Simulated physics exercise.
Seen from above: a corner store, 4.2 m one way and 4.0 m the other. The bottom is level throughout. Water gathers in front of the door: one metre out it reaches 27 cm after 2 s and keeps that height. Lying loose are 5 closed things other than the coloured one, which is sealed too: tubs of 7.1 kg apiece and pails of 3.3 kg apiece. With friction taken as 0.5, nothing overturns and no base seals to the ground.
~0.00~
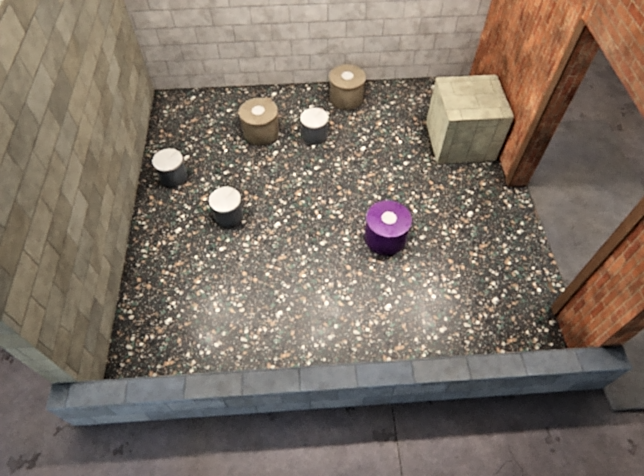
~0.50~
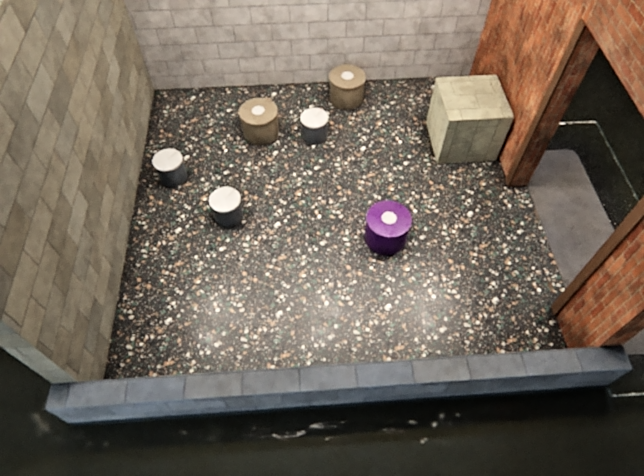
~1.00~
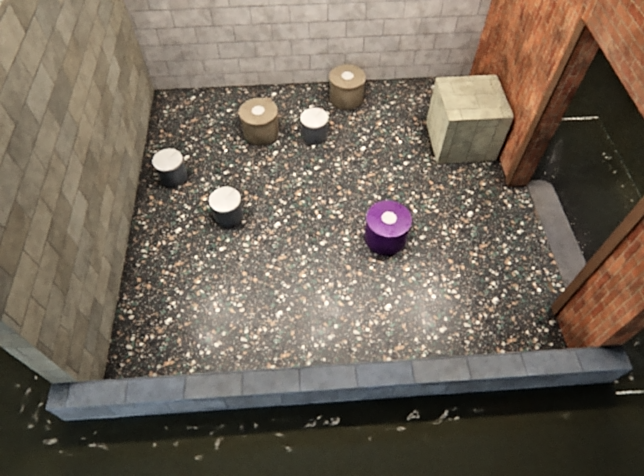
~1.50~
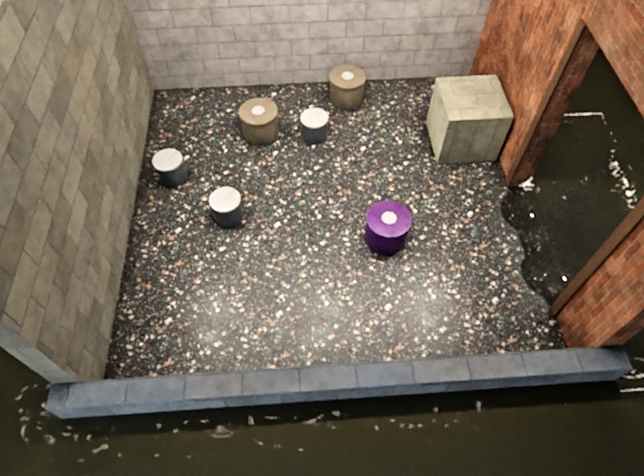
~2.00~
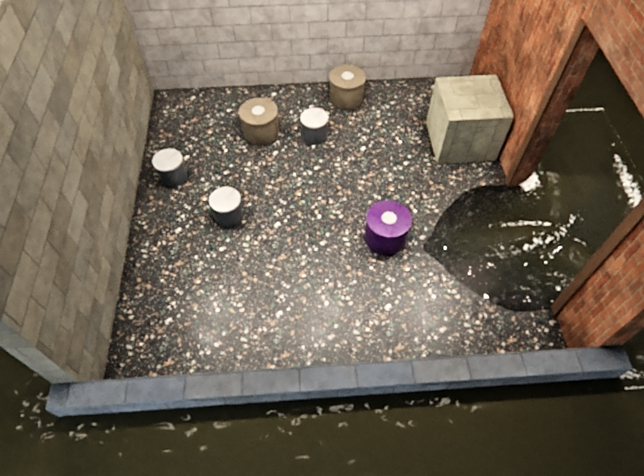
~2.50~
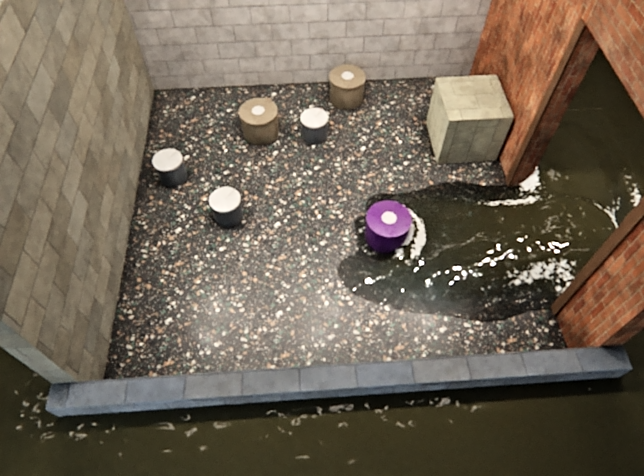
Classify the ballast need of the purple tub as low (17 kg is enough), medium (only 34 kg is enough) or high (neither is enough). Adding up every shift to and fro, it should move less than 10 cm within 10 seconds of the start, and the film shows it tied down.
High.
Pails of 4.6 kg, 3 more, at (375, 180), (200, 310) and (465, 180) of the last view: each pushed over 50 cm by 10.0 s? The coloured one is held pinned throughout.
The first comes out above the threshold, the second above the threshold, the third below the threshold.
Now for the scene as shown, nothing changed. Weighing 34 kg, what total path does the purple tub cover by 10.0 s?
I'd say close to 30 cm in total.
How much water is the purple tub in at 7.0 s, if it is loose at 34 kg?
Close to 8 cm deep.
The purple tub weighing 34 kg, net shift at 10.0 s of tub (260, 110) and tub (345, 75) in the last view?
Respectively 100 and 120 cm.
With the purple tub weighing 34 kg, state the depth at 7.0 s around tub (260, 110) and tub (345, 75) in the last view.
Roughly 18 and 4 cm.
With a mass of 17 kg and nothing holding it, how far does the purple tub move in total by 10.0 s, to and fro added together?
I'd say roughly 350 centimetres in all.
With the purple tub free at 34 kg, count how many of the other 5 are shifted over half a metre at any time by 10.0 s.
I get 5.
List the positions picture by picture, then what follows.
In the first picture, the purple tub at (389, 218) rests on the ground; 0.0 m2 under water; 0 of 6 have shifted.
In the second picture, the purple tub at (389, 218), on the bottom; water covers 0.0 m2; 0 of 6 have shifted.
In the third picture, the purple tub at (389, 218) rests on the ground; 0.0 m2 under water; 0 of 6 have shifted.
In the fourth picture, the purple tub at (389, 218), on the bottom; water covers 0.1 m2; 0 of 6 have shifted.
In the fifth picture, the purple tub at (389, 218) rests on the ground; water covers 1.2 m2; 0 of 6 have shifted.
In the sixth picture, the purple tub at (389, 218), on the bottom; water covers 2.4 m2; 0 of 6 have shifted.
After 3.5 s the purple tub would be 81 cm from its start with 17 kg and 22 cm from its start with 34 kg; 8 cm of water round it then.
After 4.5 s the purple tub would be 138 cm from its start with 17 kg and 26 cm from its start with 34 kg; 8 cm of water round it then.
After 7.0 s the purple tub would be 166 cm from its start with 17 kg and 26 cm from its start with 34 kg; 8 cm of water round it then.
After 10.0 s the purple tub would be 278 cm from its start with 17 kg and 27 cm from its start with 34 kg; 13 cm of water round it then.
